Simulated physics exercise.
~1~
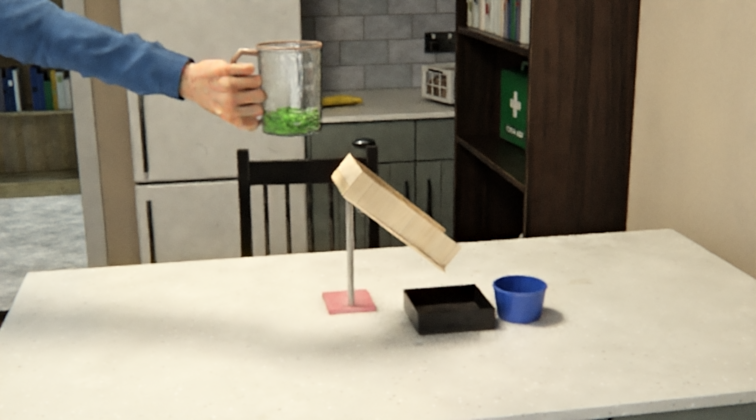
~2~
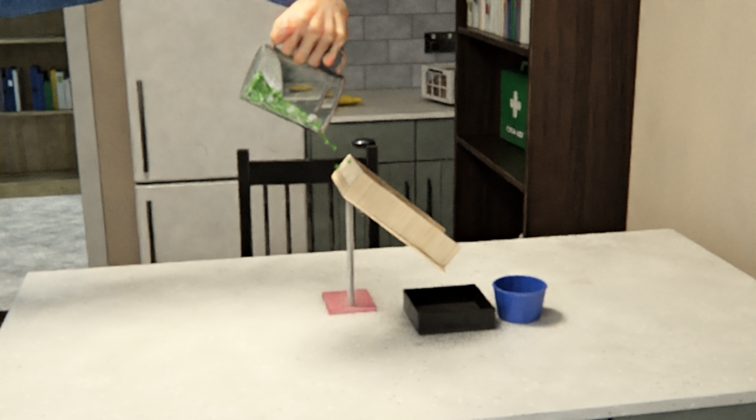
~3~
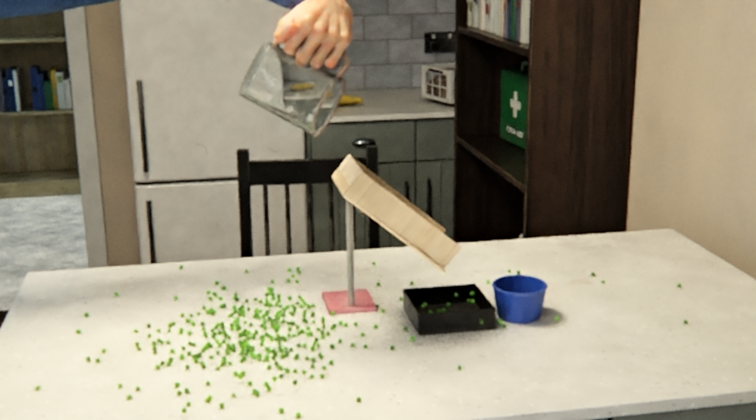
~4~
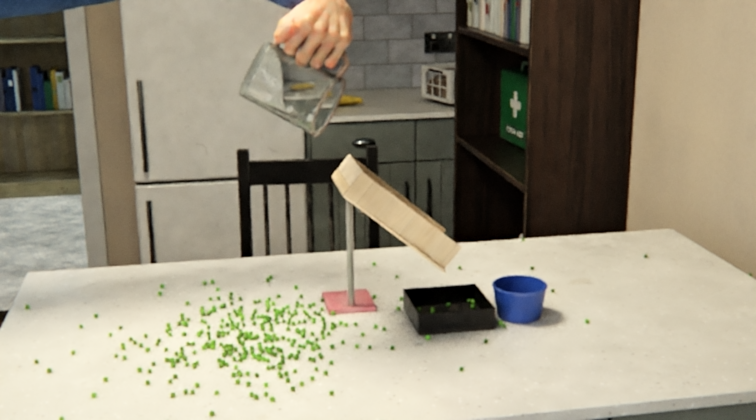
A hand in a blue sleeve holds a clear jug of small green peas above a pale table in a kitchen, seen from the front and slightly above. A wooden chute on a stand with a pink base slopes down to the right, toward a black tin and a blue dish beside it. The hand moves the jug right and tips it over the chute's upper end, and peas begin to fall. The jug empties, and most peas end up scattered across the table's left side. A few lie in the black tin, while others dot the tabletop around it.
